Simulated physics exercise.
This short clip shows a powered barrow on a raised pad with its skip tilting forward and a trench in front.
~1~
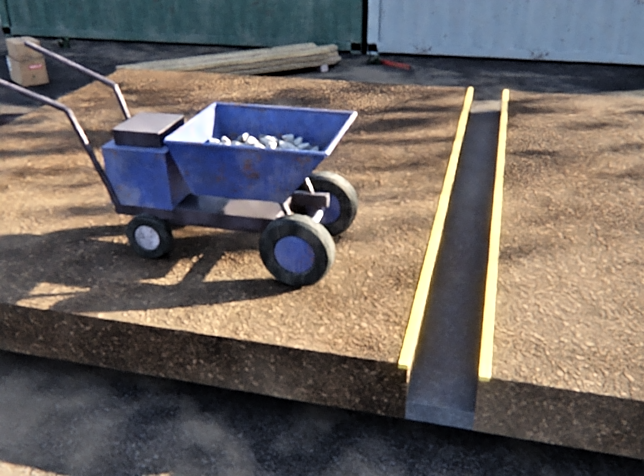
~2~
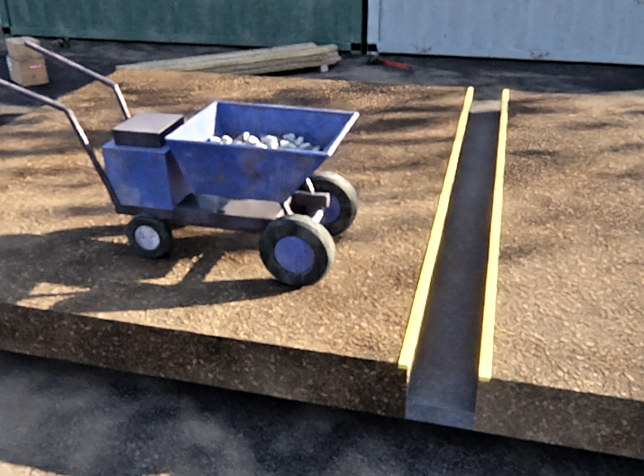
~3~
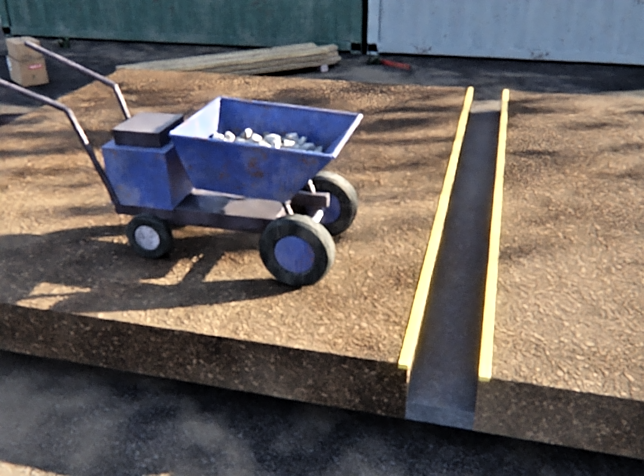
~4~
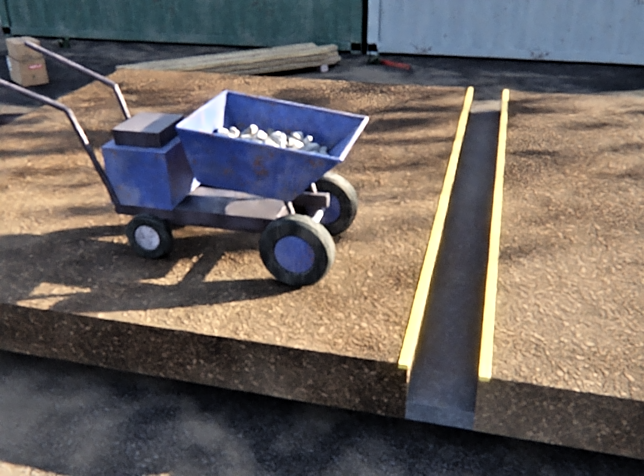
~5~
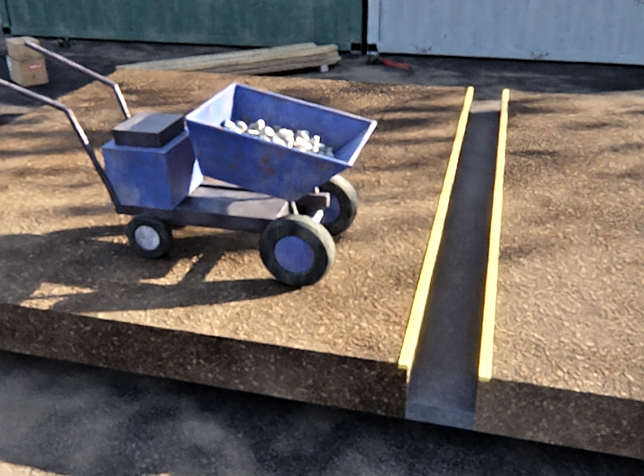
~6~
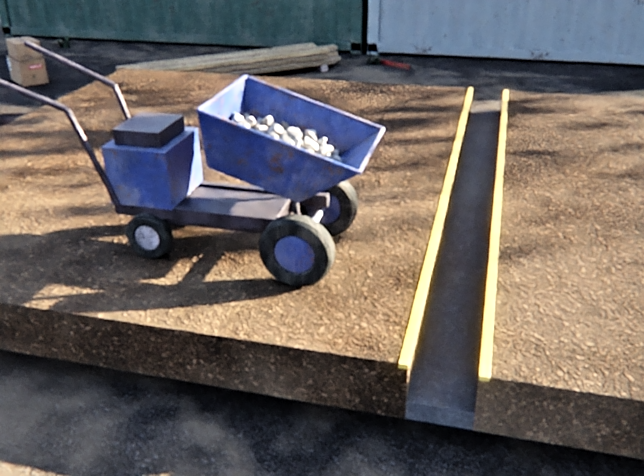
A blue four-wheeled powered barrow with a skip of pale broken stones stands at the left on a raised brown gravelly pad, seen from slightly above in sunlight. To its right a dark, yellow-edged trench cuts through the pad, with planks and green and grey walls behind. The skip, level at first, tilts gradually forward to the right while the wheels and camera stay still.
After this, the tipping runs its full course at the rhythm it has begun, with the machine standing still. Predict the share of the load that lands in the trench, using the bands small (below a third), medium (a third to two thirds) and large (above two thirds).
Large.
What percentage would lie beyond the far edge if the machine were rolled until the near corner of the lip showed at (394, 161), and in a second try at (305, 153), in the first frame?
First place: Around 60 per cent. Second place: Around 0 per cent.
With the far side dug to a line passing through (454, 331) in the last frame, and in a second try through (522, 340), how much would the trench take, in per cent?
About 80 and 100 per cent.
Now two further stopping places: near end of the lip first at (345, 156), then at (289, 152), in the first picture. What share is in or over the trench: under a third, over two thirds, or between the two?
Try one, over two thirds; try two, between a third and two thirds.
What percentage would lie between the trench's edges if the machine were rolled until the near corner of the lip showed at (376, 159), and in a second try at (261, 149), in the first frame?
It works out to 60 per cent in the first case and 20 per cent in the second.
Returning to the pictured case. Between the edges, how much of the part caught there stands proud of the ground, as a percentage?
It comes to 0 per cent or so.
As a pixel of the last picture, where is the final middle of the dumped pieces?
It settles centred around (455, 296).
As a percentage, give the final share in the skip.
About 0 per cent.
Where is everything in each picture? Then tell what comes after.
Lip of the skip at (326, 155), level; top of the load at (264, 154), broken stones; first edge of the trench at (413, 325); far edge at (488, 335), the trench over half as wide as the skip, and about half as deep as wide, in the first picture.
Lip of the skip at (327, 156), level; top of the load at (265, 153), in the second picture.
Lip of the skip at (332, 157), tipped barely; top of the load at (253, 140), in the third picture.
Lip of the skip at (339, 161), tipped a little; top of the load at (246, 142), in the fourth picture.
Lip of the skip at (348, 166), tipped a little; top of the load at (253, 137), in the fifth picture.
Lip of the skip at (359, 173), tipped clearly; top of the load at (251, 134); first edge of the trench at (413, 325); far edge at (488, 335), in the sixth picture.
Soon after the last picture, skip tipped steeply; all in the skip.
A little later, skip tipped steeply; most in the skip; a stray few short of the trench; a small part in or heaped over the trench; a stray few falling.
Later still, skip tipped right over; a small part in the skip; a stray few short of the trench; nearly all in or heaped over the trench.
At rest, skip tipped right over; a stray few short of the trench; nearly all in or heaped over the trench; none beyond it.
